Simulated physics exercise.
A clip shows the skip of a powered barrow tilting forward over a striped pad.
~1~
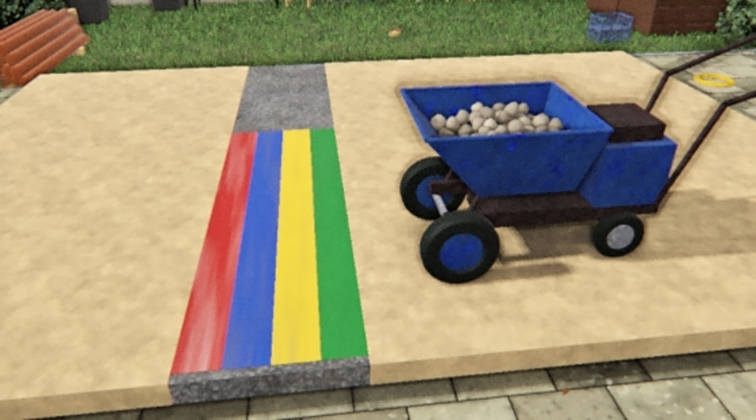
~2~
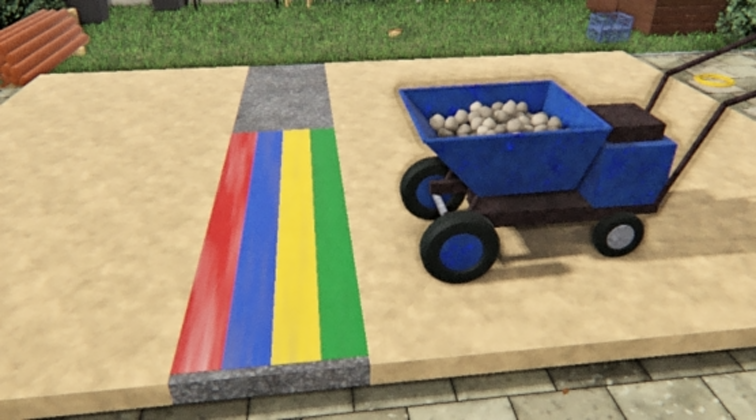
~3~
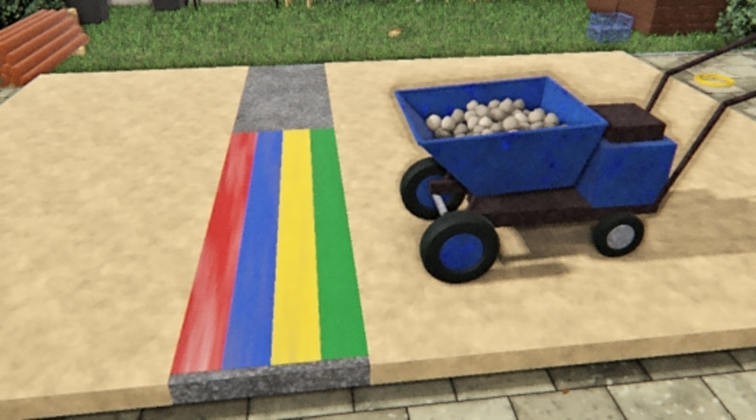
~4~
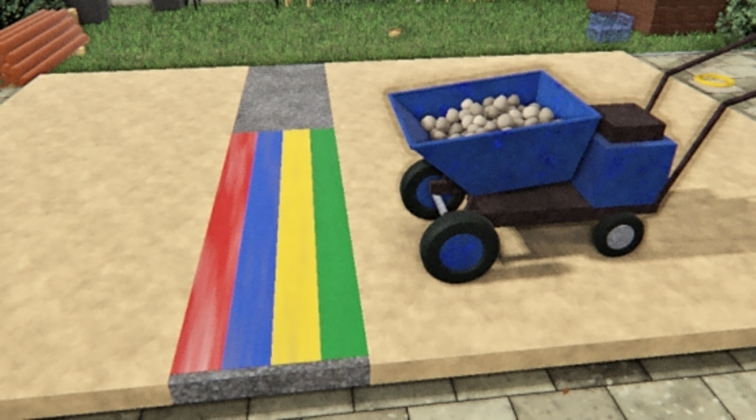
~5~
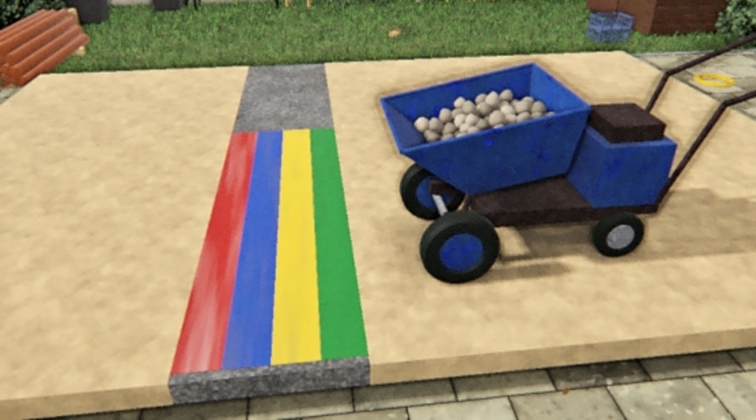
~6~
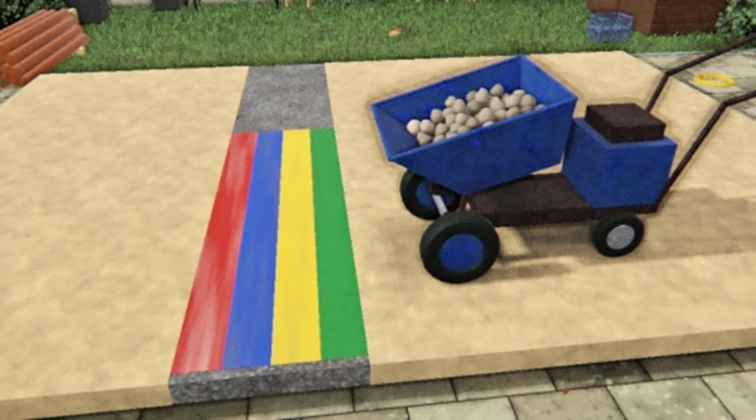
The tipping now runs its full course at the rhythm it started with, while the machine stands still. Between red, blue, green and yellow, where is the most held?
On yellow.
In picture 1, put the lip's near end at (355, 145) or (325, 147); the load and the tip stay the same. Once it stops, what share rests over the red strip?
Roughly 30 per cent, then roughly 40 per cent.
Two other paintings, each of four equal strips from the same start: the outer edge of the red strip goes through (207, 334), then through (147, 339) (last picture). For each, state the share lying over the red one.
Near 10 % and 10 %.
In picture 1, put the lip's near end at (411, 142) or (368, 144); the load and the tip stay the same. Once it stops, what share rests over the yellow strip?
30 and 10 percent, in that order.
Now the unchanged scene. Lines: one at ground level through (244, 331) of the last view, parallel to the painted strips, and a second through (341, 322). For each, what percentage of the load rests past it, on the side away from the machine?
Roughly 20 per cent, then roughly 80 per cent.
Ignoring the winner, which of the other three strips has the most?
Next in line comes the strip in blue.
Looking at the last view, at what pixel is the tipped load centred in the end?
Close to (280, 253), more or less.
Soon after the last picture, skip tipped steeply; all in the skip.
A little later, skip tipped right over; most in the skip; a stray few over the green strip; a small part over the yellow strip; a stray few over the blue strip.
Later still, skip tipped right over; about a quarter in the skip; a small part over the green strip; about a third over the yellow strip; about a quarter over the blue strip; a small part over the red strip; a stray few off the paint.
At rest, skip tipped right over; about a quarter in the skip; a small part over the green strip; about a third over the yellow strip; about a quarter over the blue strip; a small part over the red strip; a small part off the paint.
